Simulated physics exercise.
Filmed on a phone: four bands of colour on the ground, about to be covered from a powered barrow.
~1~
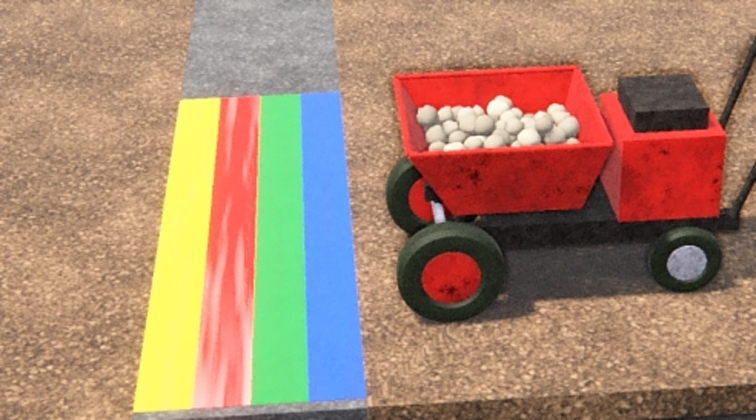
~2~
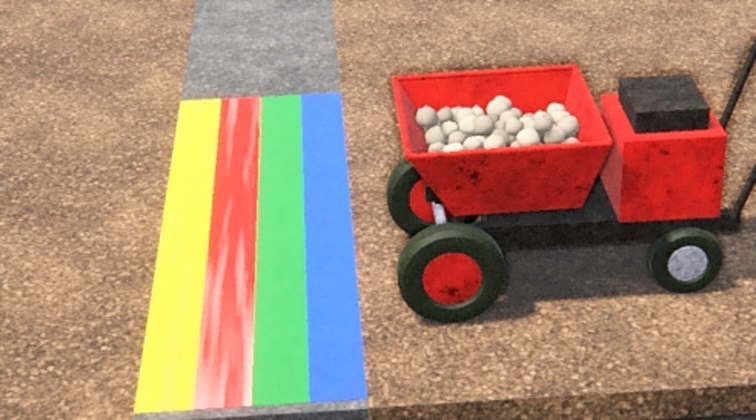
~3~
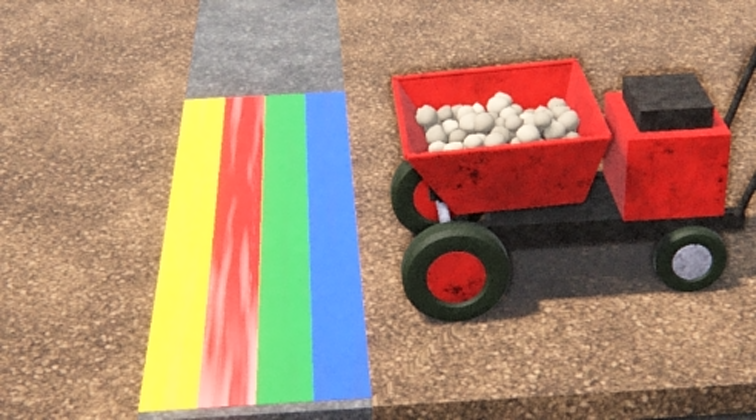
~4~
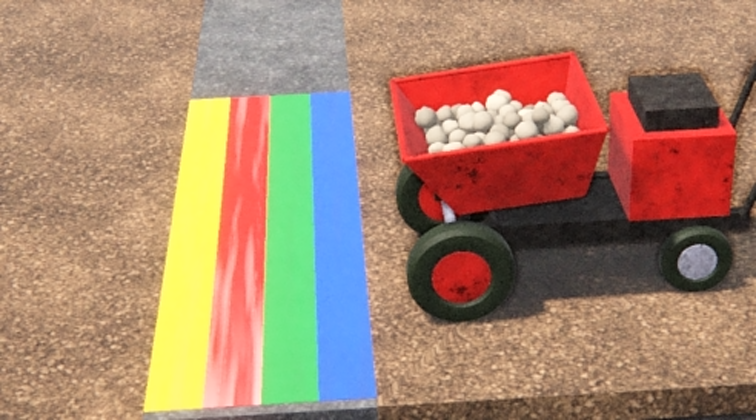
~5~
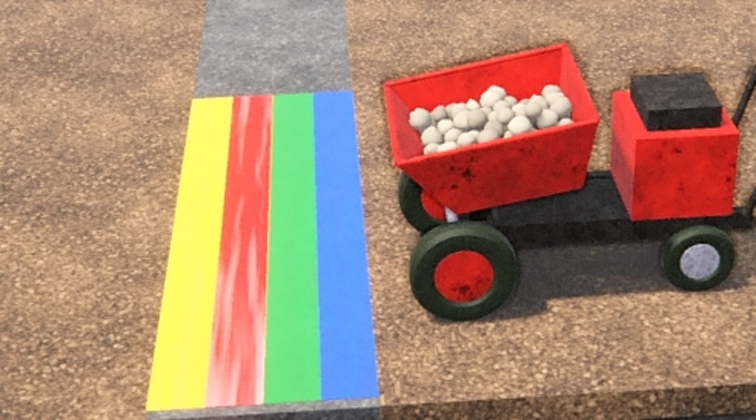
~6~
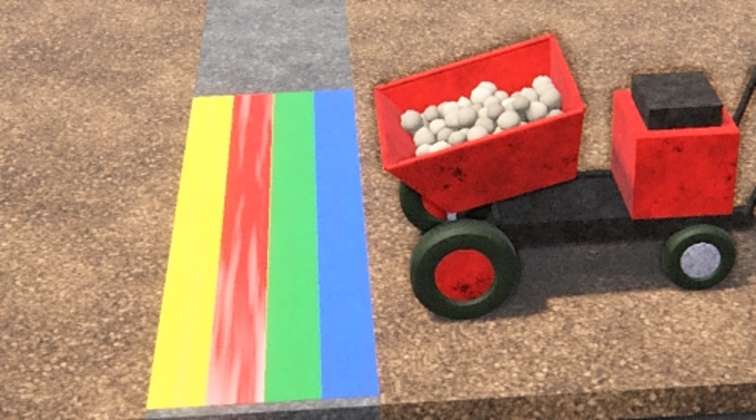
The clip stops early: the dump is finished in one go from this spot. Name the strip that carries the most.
The green strip carries the most.
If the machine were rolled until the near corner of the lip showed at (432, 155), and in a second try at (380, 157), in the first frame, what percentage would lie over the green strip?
Near 40 % and 20 %.
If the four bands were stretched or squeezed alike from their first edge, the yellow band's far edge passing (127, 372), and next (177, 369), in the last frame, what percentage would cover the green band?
Near 50 % and 40 %.
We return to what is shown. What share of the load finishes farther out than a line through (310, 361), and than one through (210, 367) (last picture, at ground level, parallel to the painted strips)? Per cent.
In turn 70 and 10 in a hundred.
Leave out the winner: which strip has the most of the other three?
In second place: The red strip.
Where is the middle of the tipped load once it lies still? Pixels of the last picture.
Close to (281, 274).
Soon, skip tipped steeply; all in the skip.
A while on, skip tipped right over; nearly all in the skip; a small part over the green strip.
Towards the end, skip tipped right over; about a third in the skip; a stray few over the blue strip; about a third over the green strip; about a quarter over the red strip; a small part over the yellow strip; a stray few off the paint.
Finally, skip tipped right over; a small part in the skip; a small part over the blue strip; about half over the green strip; about a quarter over the red strip; a small part over the yellow strip; a small part off the paint.
